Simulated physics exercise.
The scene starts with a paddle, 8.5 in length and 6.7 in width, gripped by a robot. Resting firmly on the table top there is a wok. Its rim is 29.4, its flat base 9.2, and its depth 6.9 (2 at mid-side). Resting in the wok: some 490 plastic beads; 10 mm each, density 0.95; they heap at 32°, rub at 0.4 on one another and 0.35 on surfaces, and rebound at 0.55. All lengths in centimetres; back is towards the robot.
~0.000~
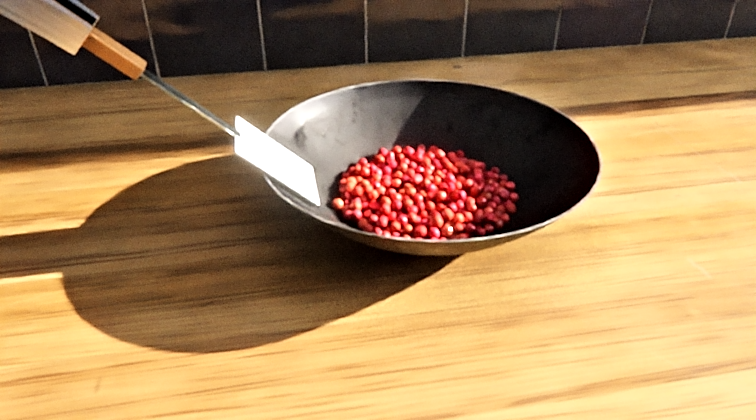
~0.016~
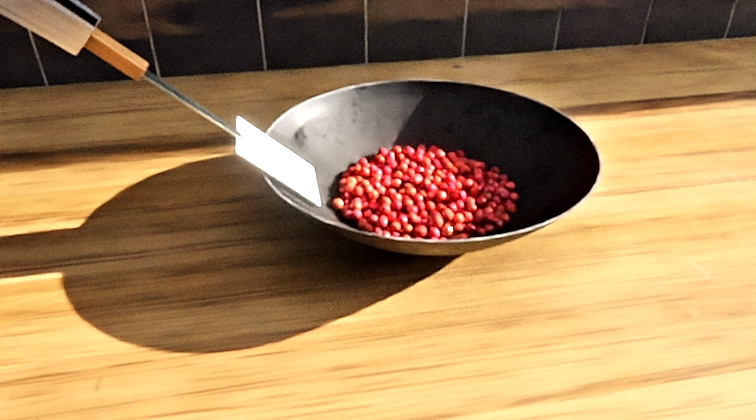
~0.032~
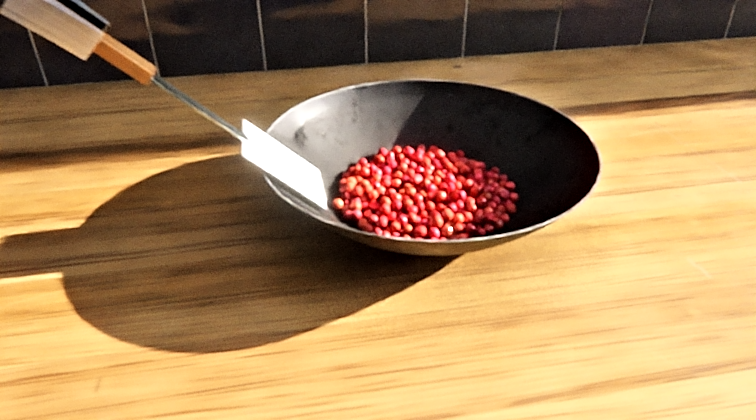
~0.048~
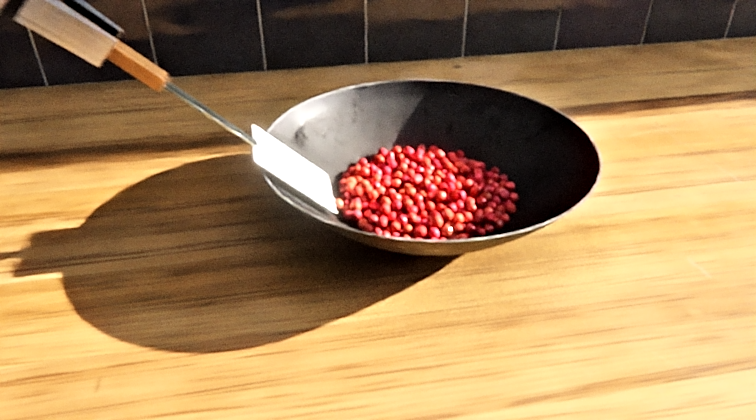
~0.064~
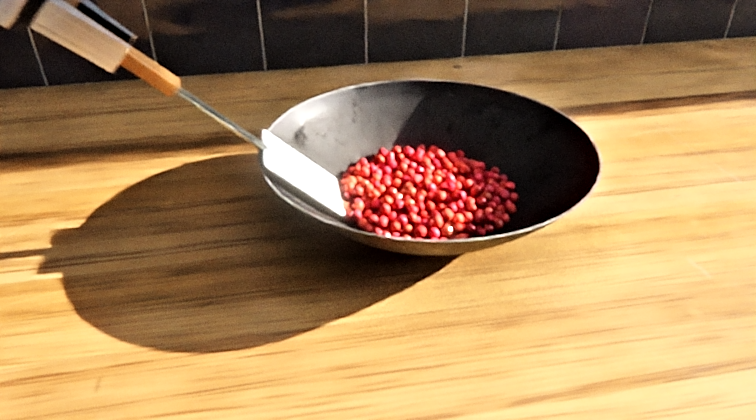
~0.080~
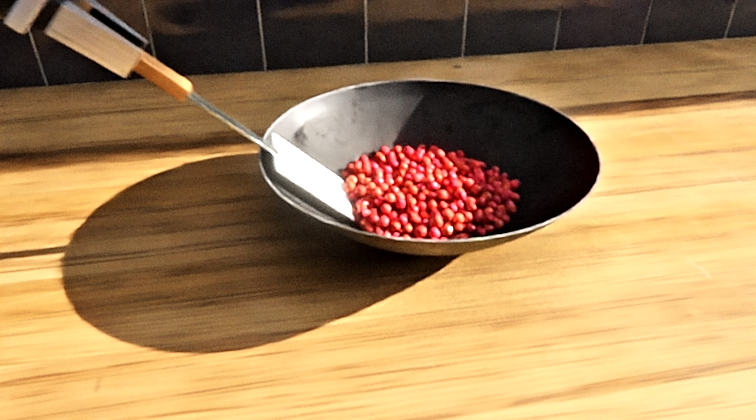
On a sunlit wooden counter, a robot-held paddle slides down and right inside a dark wok, slightly nudging heaped red beads.
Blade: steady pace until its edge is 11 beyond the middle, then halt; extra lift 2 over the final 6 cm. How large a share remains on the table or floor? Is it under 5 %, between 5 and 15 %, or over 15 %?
It is between 5 and 15 %.
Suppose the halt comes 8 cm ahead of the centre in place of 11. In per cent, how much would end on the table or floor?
With that change, I'd expect about 0 per cent.
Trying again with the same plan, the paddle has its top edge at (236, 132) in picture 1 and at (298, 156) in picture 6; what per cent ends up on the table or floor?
20 %.
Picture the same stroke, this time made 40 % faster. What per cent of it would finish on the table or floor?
Then around 20 percent would finish on the table or floor.
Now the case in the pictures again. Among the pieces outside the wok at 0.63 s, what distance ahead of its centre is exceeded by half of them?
I reckon roughly 20 centimetres.
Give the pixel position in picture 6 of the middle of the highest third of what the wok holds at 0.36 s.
It is centred at roughly (509, 162).
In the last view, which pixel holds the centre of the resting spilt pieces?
About (653, 186).
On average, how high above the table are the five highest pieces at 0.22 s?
Height: Approx. 4 cm.
After 0.22 s, sloping 43°, highest piece 4 above the table; 494 in the wok.
After 0.36 s, sloping 43°, highest piece 6 above the table; 494 in the wok.
After 0.63 s, sloping 43°, highest piece 8 above the table; 444 in the wok, 43 on the table or floor, 7 on the blade or in flight.
After 1.68 s, sloping 43°, highest piece 6 above the table; 443 in the wok, 51 on the table or floor.
At rest, 443 in the wok, 51 on the table or floor. That is 10 % on the table or floor.
